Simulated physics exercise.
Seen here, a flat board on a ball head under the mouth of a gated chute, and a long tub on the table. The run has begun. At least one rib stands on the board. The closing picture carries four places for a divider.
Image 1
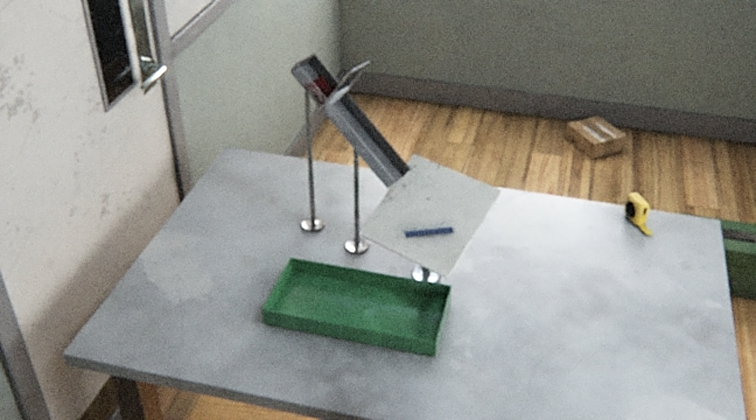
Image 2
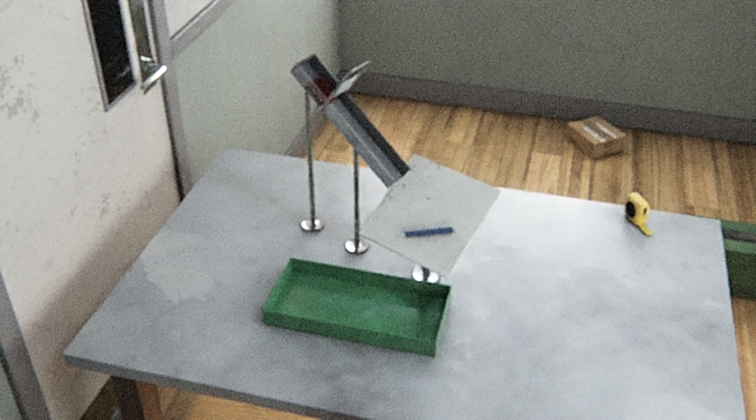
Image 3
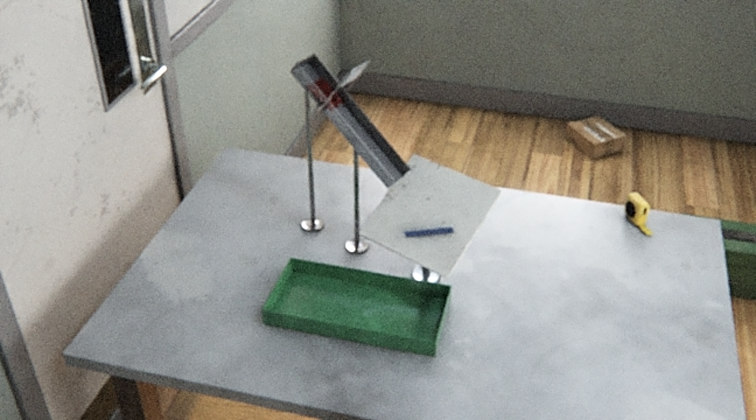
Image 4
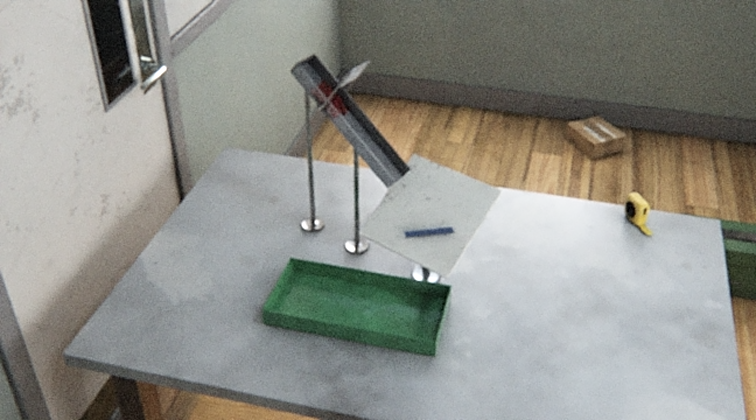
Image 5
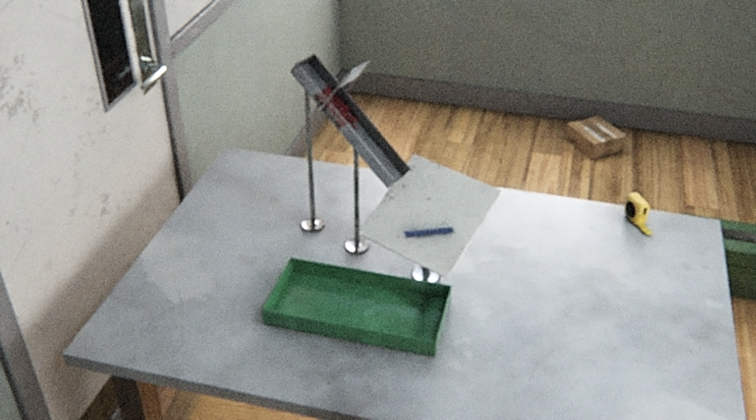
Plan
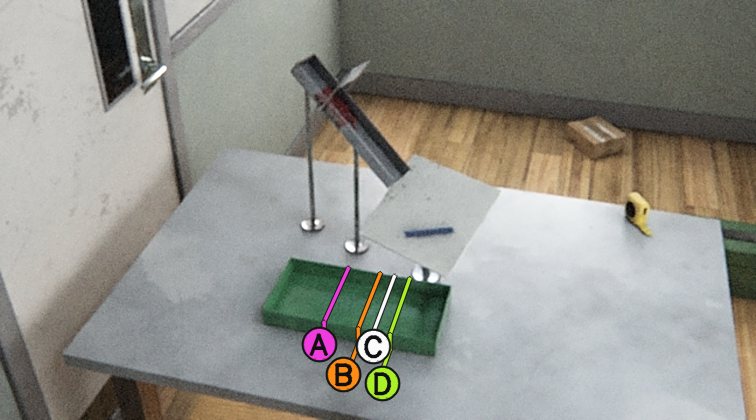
Dark red beans slide slowly down a sloping gray chute above a table with a green tub.
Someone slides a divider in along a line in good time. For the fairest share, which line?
Choose B.
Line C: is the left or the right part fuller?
Left.
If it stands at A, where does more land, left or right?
The right side.
On the marked copy, line A crosses the front rim at (324, 321); line B crosses the front rim at (358, 327); line C crosses the front rim at (373, 330); line D crosses the front rim at (390, 333).
For line A, of what is caught, none at all on the left of the divider, the whole lot on the right.
For line B, of what is caught, close to half on the left of the divider, close to half on the right.
For line C, of what is caught, the bulk on the left of the divider, a small share on the right.
For line D, of what is caught, all but a few on the left of the divider, a small share on the right.
